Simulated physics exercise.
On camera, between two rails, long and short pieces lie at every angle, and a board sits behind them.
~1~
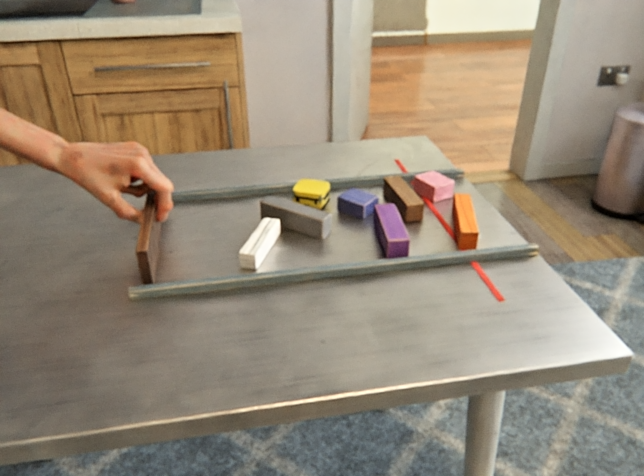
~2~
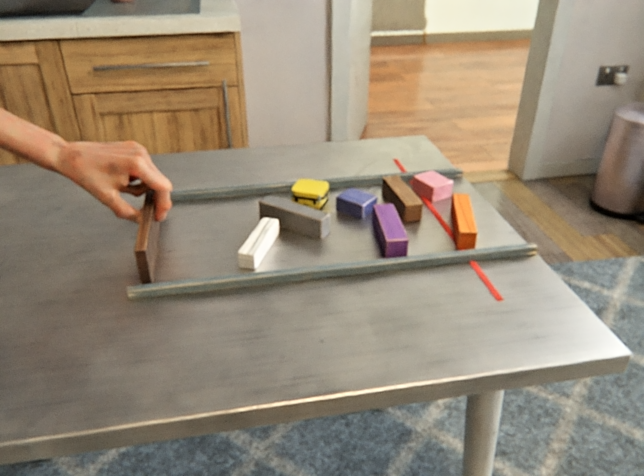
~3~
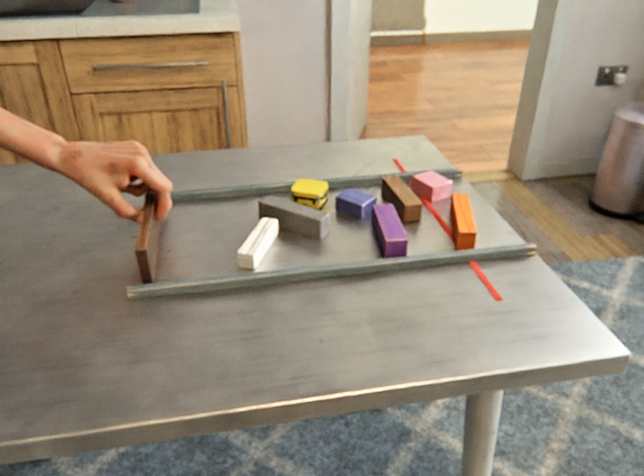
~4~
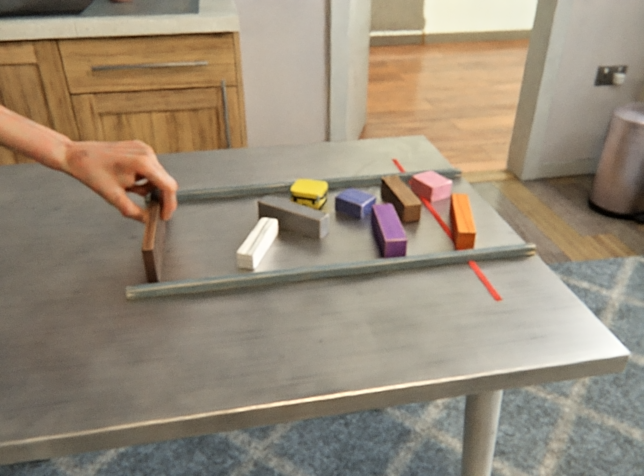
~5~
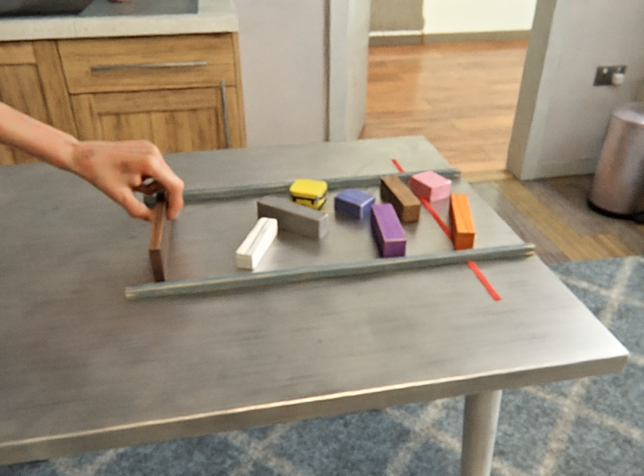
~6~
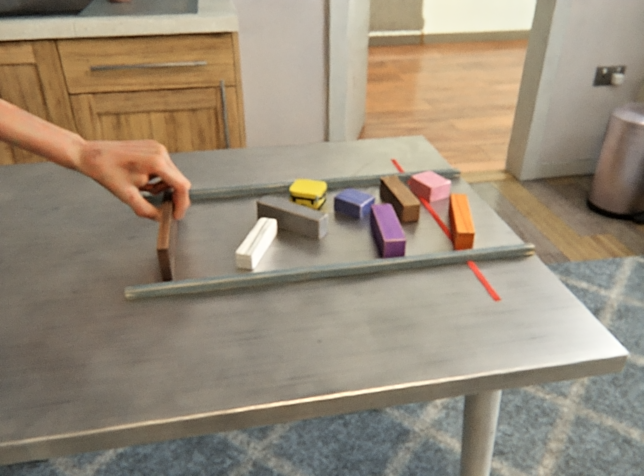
A hand reaches in from the left over a grey table in a room with wooden cabinets, seen from above one long side. It grips an upright brown board between two rails, with white, grey, yellow, blue, purple, brown, pink and orange pieces lying to the right near a slanting red tape. The hand slides the board slightly rightward while the pieces stay still and the view barely shifts.
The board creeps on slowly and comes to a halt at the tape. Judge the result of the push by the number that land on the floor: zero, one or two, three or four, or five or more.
The board is going to sweep off no more than two, but at least one.
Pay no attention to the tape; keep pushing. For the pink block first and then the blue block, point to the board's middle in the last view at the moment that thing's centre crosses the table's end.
For the pink block at (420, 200), for the blue block at (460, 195).
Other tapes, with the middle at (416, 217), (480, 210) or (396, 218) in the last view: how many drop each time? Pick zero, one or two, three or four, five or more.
Number fallen at each tape, in order - zero, at least five, zero.
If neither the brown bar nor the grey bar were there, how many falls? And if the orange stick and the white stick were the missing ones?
0 in the first case and 1 in the second.
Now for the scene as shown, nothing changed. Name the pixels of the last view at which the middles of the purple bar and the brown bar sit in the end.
(490, 225), and the other (472, 185).
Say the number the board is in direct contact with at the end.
The count in contact is 3.
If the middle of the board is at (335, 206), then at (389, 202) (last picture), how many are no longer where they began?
First 5, after that 8.
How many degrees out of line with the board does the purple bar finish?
I'd put it at about 30°.
Early on, none off yet; orange stick at rest near (461, 221); pink block at rest near (430, 187); brown bar at rest near (399, 198).
A while later, none off yet; orange stick travelled a little near (474, 221); pink block travelled about its own width near (451, 181); brown bar travelled about its own width near (441, 189).
Finally, the number that fall off is one or two; lost, pink block.
